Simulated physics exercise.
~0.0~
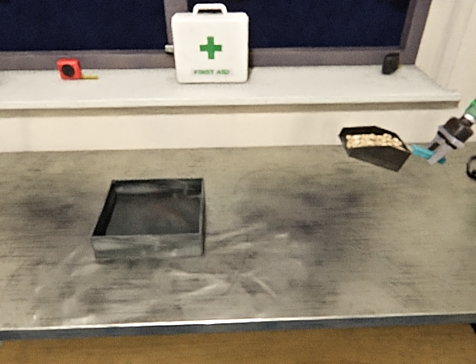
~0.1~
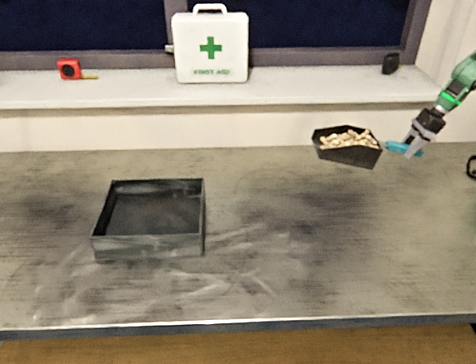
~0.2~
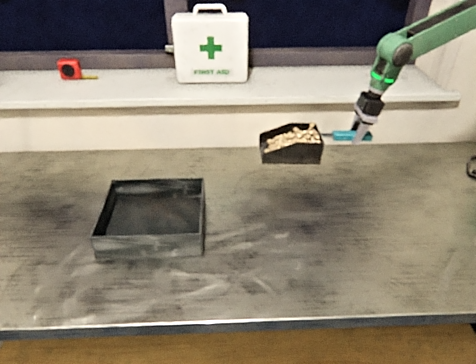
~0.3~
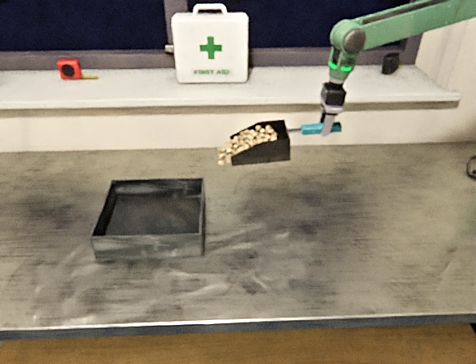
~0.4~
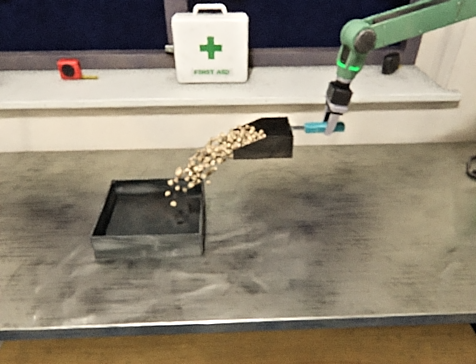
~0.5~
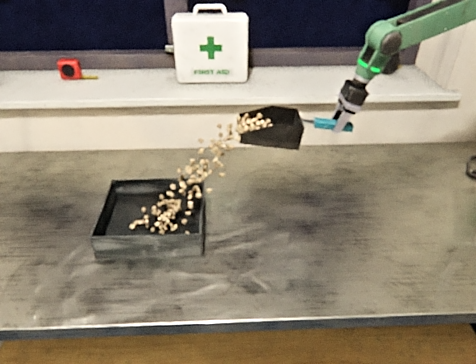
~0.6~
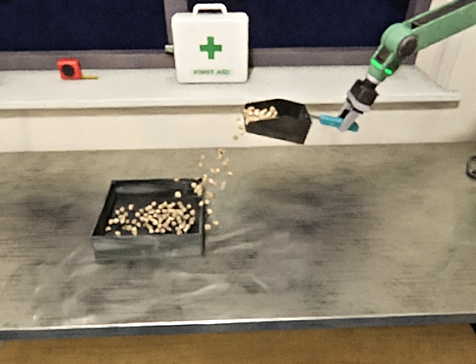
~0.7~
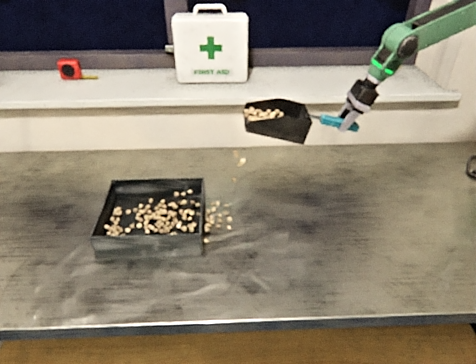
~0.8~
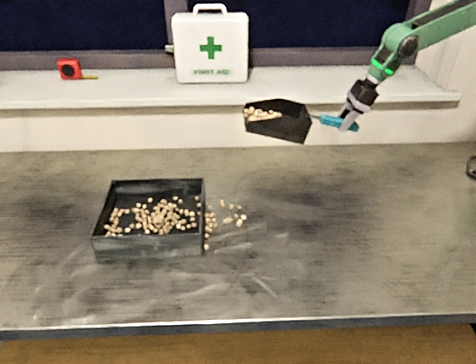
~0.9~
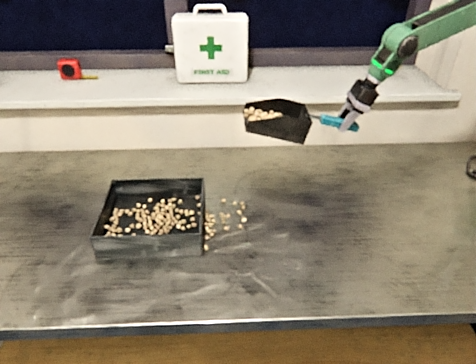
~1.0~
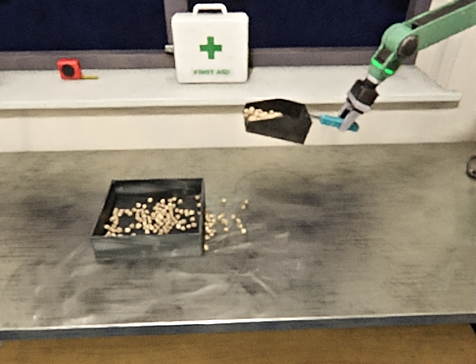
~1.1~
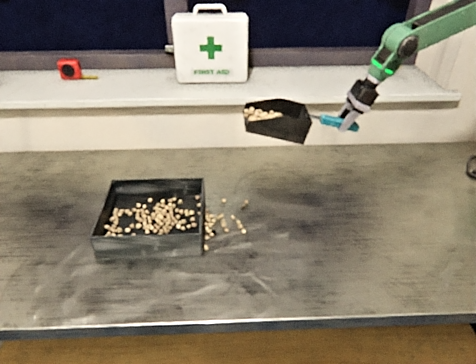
The clip opens with a green robot arm holding a dark scoop of small pale pebbles at the right, above a grey table with an open black bin on it, while a first aid case stands on the ledge behind. The arm carries the scoop left toward the bin, and the pebbles begin to slide over its front edge. They pour down in a stream into the bin as the arm draws back slightly and tips the scoop backward. The flow thins, and a few last pebbles drop onto the table. The arm stops, leaving many pebbles in the bin, some scattered just right of it, and some still in the scoop.
